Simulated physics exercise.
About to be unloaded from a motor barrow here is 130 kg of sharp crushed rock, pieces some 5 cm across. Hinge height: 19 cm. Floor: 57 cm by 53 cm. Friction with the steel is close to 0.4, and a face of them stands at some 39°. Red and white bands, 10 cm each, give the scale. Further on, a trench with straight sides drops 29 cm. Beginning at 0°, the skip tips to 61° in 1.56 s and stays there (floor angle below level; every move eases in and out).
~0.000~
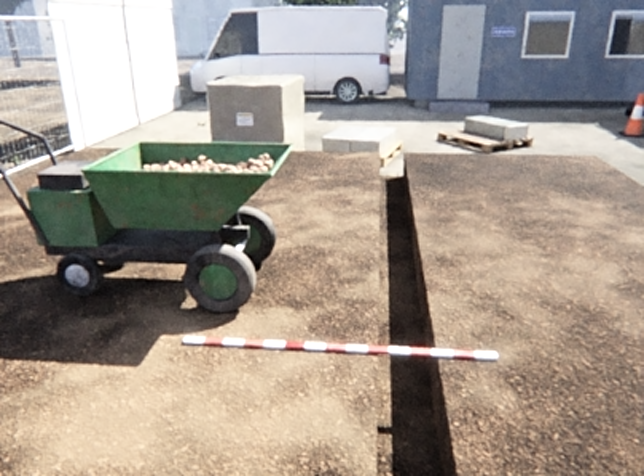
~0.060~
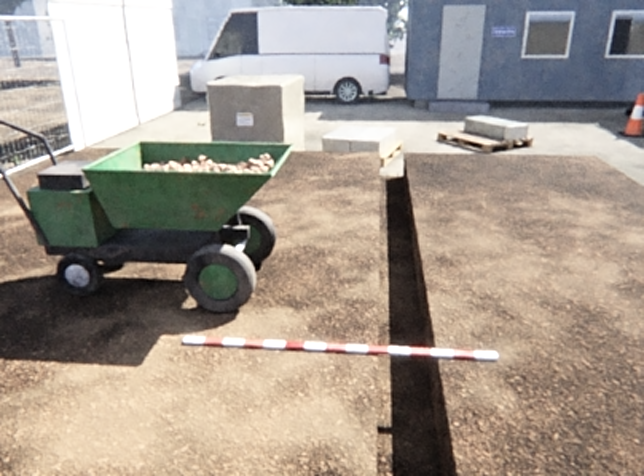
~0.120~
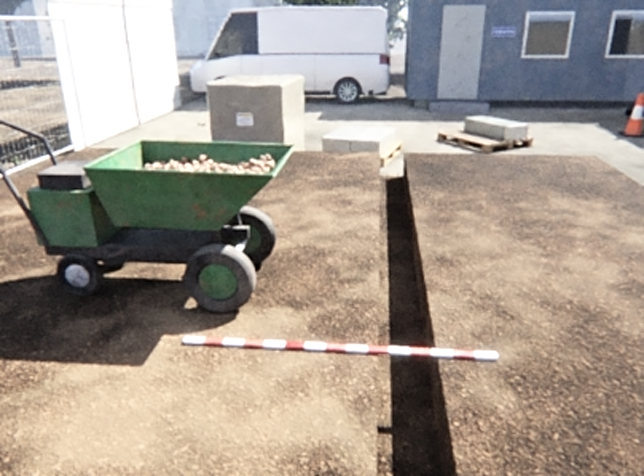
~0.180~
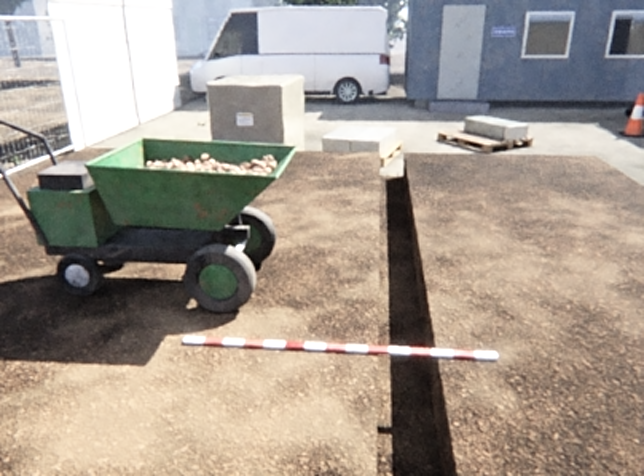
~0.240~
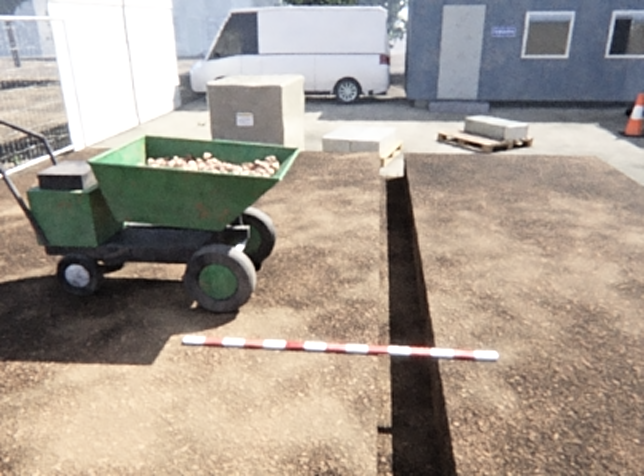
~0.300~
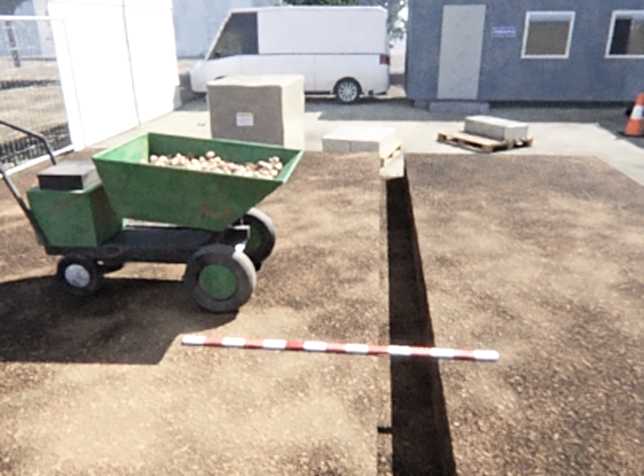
In a sunny yard, a green motor barrow loaded with stones stood left of a narrow trench, near a red and white pole, and its skip slowly tilted slightly toward the right.
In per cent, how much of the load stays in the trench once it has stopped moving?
I would say about 38 per cent.
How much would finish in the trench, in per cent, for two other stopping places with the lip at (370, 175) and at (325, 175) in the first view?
Estimates: 10 % then 55 %.
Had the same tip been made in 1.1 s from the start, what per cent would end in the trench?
About 40%.
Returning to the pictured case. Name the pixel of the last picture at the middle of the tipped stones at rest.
Somewhere around (389, 318) in the last picture.
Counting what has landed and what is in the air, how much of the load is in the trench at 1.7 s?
By that moment, roughly 0 per cent of the load.
After 1.2 s the floor is at 51°; 100 % in the skip; the foremost stones are at (326, 239).
After 1.7 s the floor is at 61°; 95 % in the skip, 5 % short of the trench; the foremost stones are at (371, 269).
After 2.0 s the floor is at 61°; 71 % in the skip, 16 % short of the trench, 12 % in the trench; the foremost stones are at (420, 333).
After 4.0 s the floor is at 61°; 37 % in the skip, 24 % short of the trench, 38 % in the trench; the foremost stones are at (422, 331).
